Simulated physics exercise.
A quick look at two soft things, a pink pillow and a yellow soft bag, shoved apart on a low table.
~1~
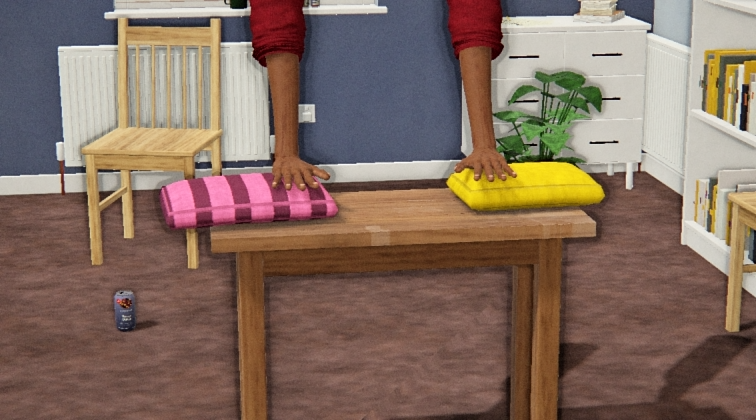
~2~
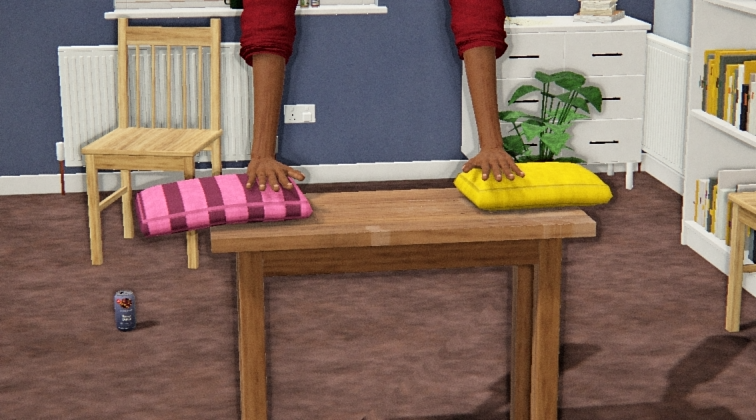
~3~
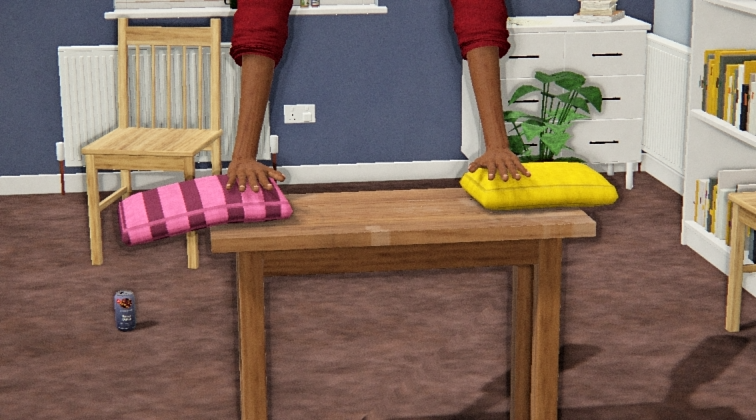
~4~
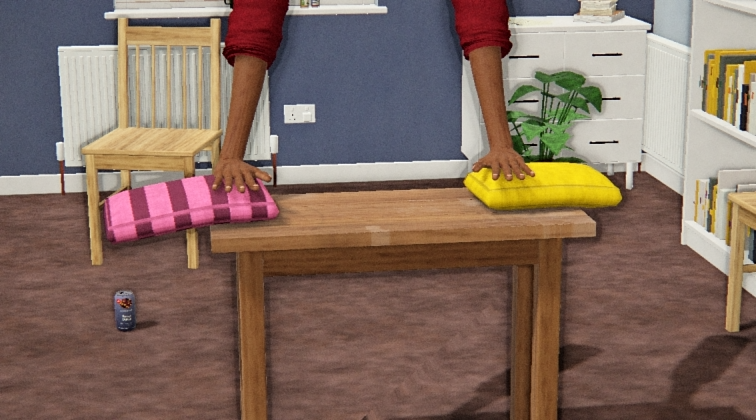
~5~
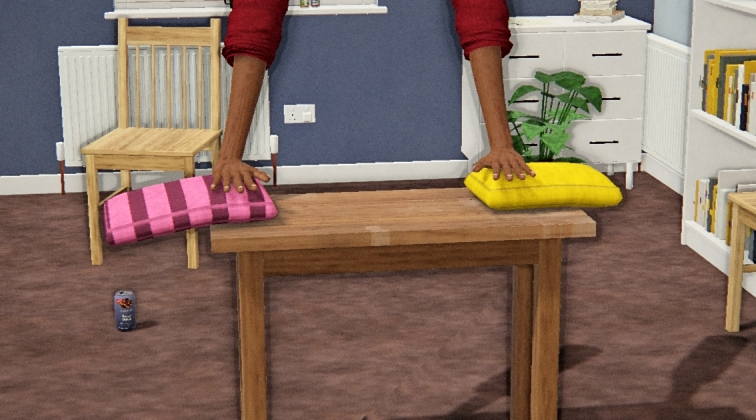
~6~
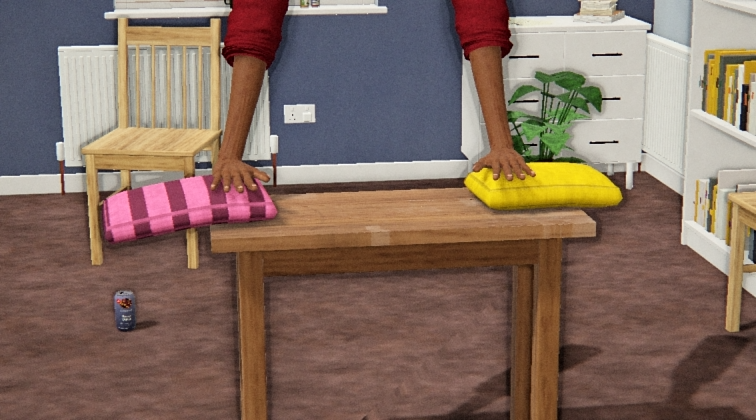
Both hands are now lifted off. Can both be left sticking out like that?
In the end the pink pillow goes down and the yellow soft bag stays up there.
Then, 0.42 s later than the last view, pillow falling near (189, 272); soft bag at rest.
Then, 0.76 s later than the last view, pillow on the floor; soft bag at rest.
Finally, pillow on the floor; soft bag at rest. The pink pillow slumps off the end and the yellow soft bag remains on top.
